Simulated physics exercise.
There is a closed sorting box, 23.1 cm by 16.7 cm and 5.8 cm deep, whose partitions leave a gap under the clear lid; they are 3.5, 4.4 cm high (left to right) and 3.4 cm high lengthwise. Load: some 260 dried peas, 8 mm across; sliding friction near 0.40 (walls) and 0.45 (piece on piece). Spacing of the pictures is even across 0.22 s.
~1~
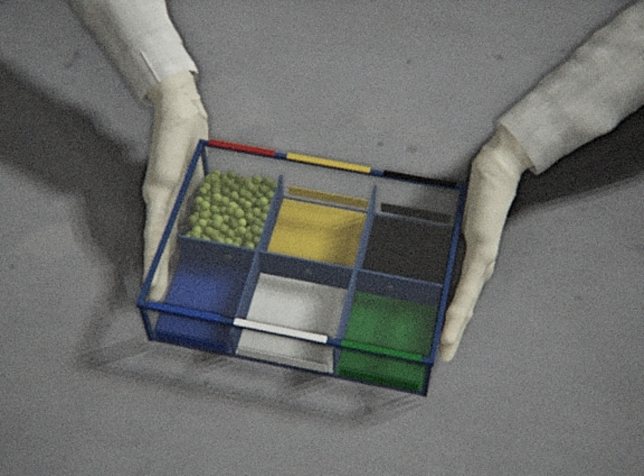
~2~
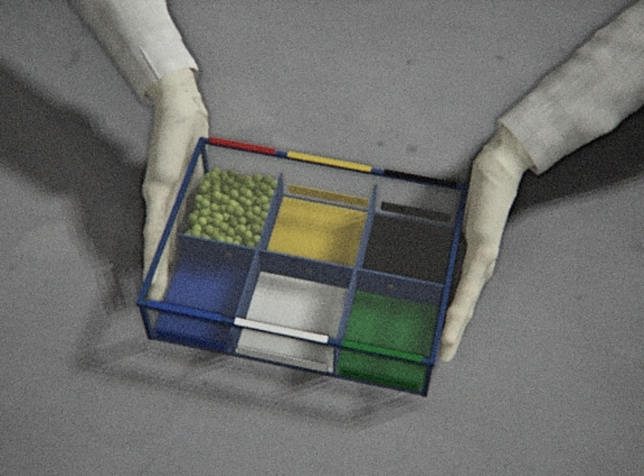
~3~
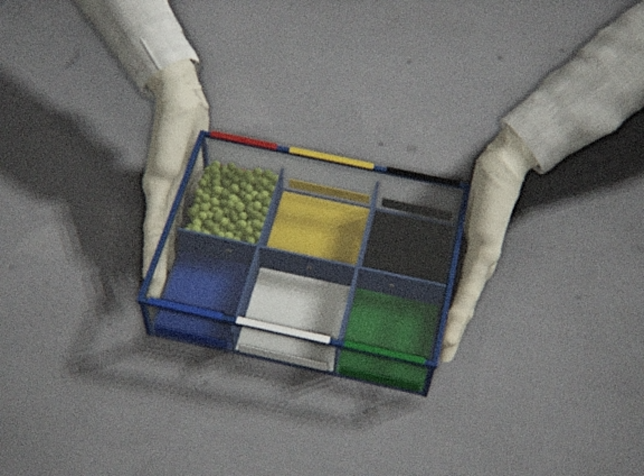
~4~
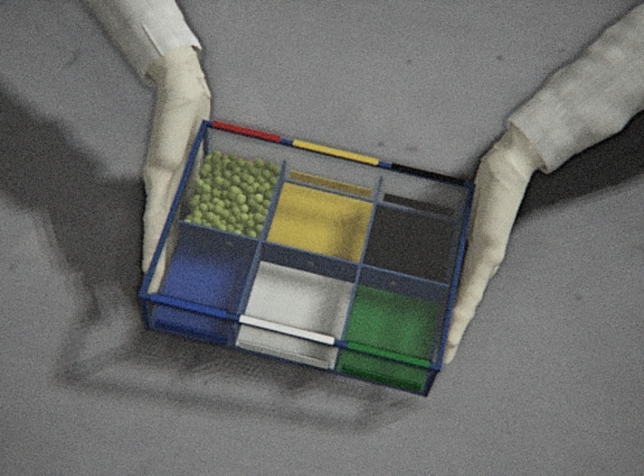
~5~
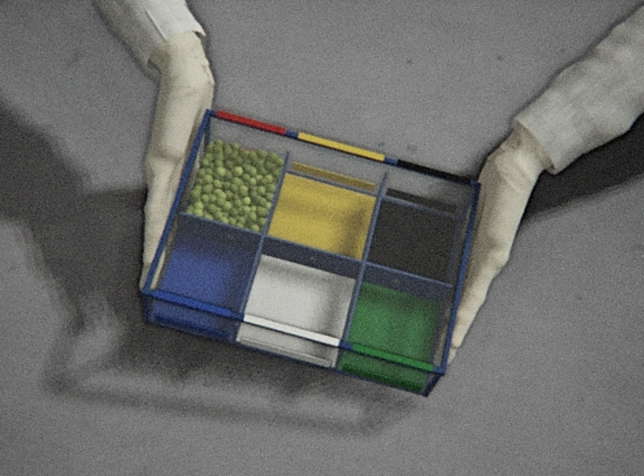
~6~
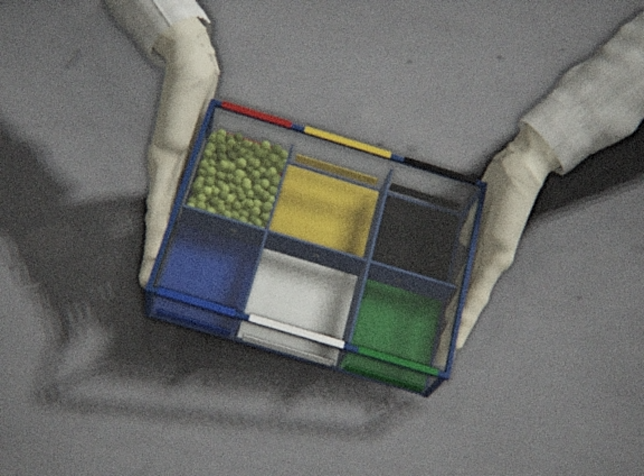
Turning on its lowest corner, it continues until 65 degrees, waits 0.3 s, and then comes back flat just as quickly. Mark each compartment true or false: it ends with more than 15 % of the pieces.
Red compartment: True, blue compartment: False, green compartment: False, yellow compartment: False, white compartment: True, black compartment: False.
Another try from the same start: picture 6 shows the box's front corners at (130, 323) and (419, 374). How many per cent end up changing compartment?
It would come to roughly 35 percent.
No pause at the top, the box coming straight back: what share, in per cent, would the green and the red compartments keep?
Final amounts, green 5% and red 60%.
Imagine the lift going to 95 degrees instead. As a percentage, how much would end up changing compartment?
About 90 per cent.
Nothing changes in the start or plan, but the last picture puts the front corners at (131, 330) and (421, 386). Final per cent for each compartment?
It comes out as red at 65 percent, blue at 30 percent, green at 0 percent, yellow at 0 percent, white at 0 percent and black at 0 percent.
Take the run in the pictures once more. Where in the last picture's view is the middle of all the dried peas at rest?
When it all comes to rest, the middle is near (255, 251).
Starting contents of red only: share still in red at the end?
Around 60 percent stays put.
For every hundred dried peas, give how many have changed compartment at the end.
Roughly 40 in a hundred.
Then, 0.78 s after the last picture, tilt 65 degrees; red 70 %, yellow 5 %, white 25 %.
Then, 1.30 s after the last picture, tilt 34 degrees; red 60 %, green 5 %, yellow 5 %, white 30 %.
Then, 1.88 s after the last picture, tilt 0 degrees; red 60 %, green 5 %, yellow 5 %, white 30 %.
In the end, red 60 %, blue 0 %, green 5 %, yellow 5 %, white 30 %, black 0 %.
